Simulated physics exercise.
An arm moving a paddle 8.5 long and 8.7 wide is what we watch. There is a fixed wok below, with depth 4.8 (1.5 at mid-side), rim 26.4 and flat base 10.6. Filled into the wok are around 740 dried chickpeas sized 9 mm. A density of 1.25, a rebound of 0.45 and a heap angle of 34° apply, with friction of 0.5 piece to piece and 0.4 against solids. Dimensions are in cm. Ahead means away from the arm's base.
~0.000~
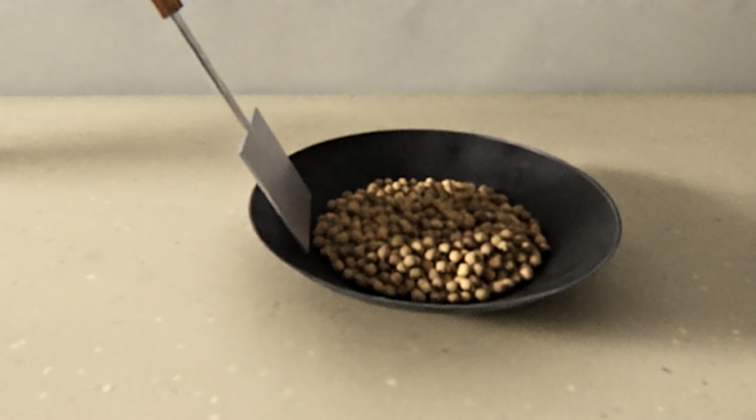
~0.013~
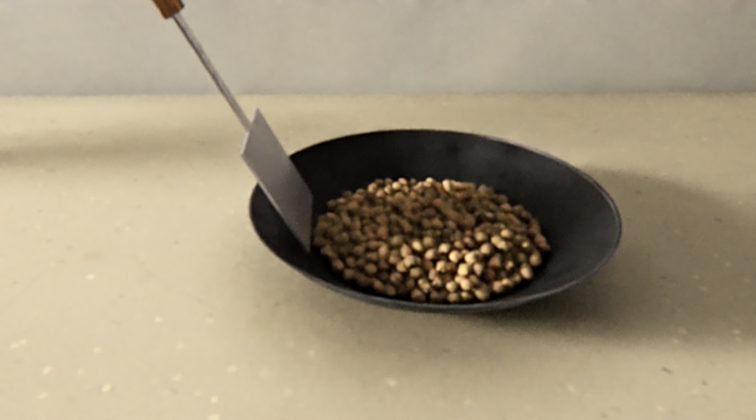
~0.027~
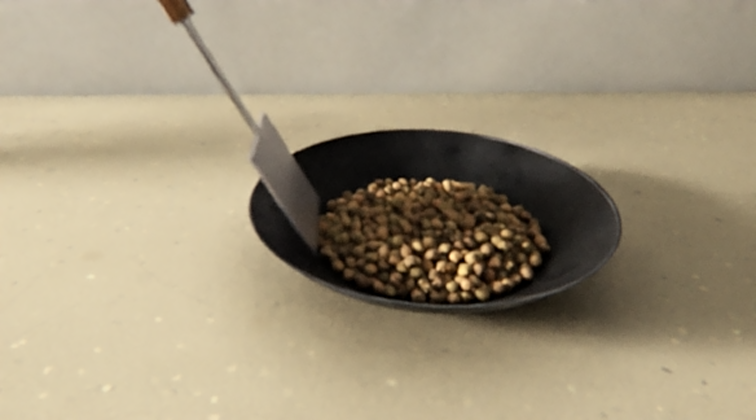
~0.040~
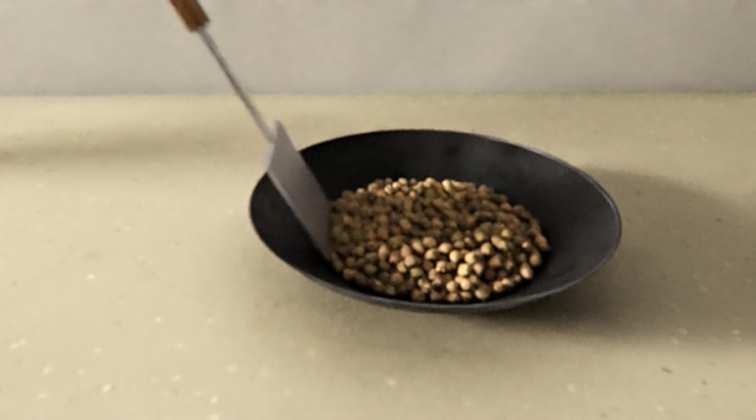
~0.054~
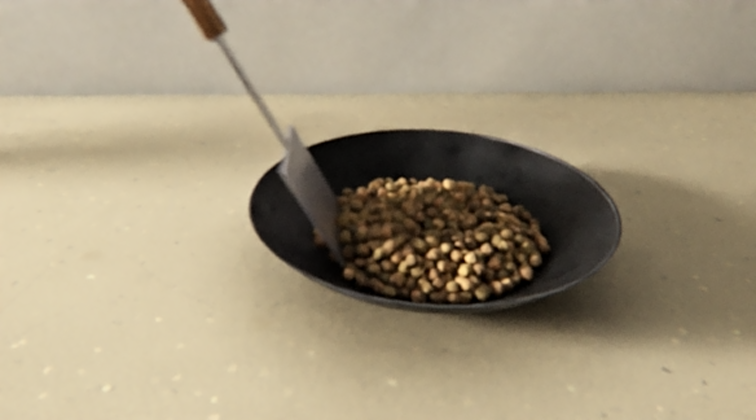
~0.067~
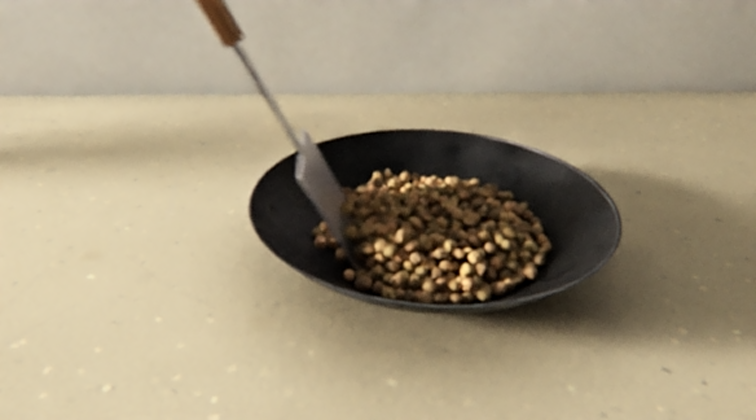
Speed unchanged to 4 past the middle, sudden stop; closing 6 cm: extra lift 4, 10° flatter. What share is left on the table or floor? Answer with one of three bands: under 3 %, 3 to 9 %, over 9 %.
Under 3 %.
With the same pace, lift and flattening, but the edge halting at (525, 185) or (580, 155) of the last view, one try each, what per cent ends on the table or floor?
About 15 and 35 per cent.
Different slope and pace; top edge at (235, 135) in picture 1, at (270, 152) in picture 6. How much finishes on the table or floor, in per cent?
I'd put it at roughly 0 per cent.
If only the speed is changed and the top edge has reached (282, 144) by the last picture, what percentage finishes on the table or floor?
Some 0 per cent.
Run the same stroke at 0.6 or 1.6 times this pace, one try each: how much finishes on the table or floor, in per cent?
The two tries give roughly 0 and 15 in a hundred.
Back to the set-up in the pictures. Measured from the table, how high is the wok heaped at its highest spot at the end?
Near 5.5 centimetres high.
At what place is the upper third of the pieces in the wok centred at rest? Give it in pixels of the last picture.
Approximately at pixel (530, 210).
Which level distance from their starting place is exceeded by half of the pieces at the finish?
I'd estimate close to 3 centimetres.
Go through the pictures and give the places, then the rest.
The first picture shows paddle top edge at (248, 127), sloping 63°; upper third of the load around (432, 227), from x 320 to 545, top at y 185; 741 in the wok.
The second picture shows paddle top edge at (249, 128), sloping 63°; upper third of the load around (432, 227), from x 320 to 545, top at y 185.
The third picture shows paddle top edge at (257, 133), sloping 63°; upper third of the load around (432, 227), from x 320 to 545, top at y 185.
The fourth picture shows paddle top edge at (271, 140), sloping 63°; upper third of the load around (433, 227), from x 320 to 545, top at y 185.
The fifth picture shows paddle top edge at (286, 146), sloping 63°; upper third of the load around (431, 226), from x 320 to 545, top at y 185.
The sixth picture shows paddle top edge at (301, 151), sloping 63°; upper third of the load around (432, 223), from x 320 to 545, top at y 175; 741 in the wok.
After 0.11 s, sloping 63°, highest piece 7 above the table; 741 in the wok.
After 0.15 s, sloping 58°, highest piece 10 above the table; 741 in the wok.
After 0.37 s, sloping 53°, highest piece 9 above the table; 734 in the wok, 1 on the table or floor, 6 on the blade or in flight.
After 1.42 s, sloping 53°, highest piece 5 above the table; 733 in the wok, 8 on the table or floor.
At rest, 733 in the wok, 8 on the table or floor. That is 1 % on the table or floor.
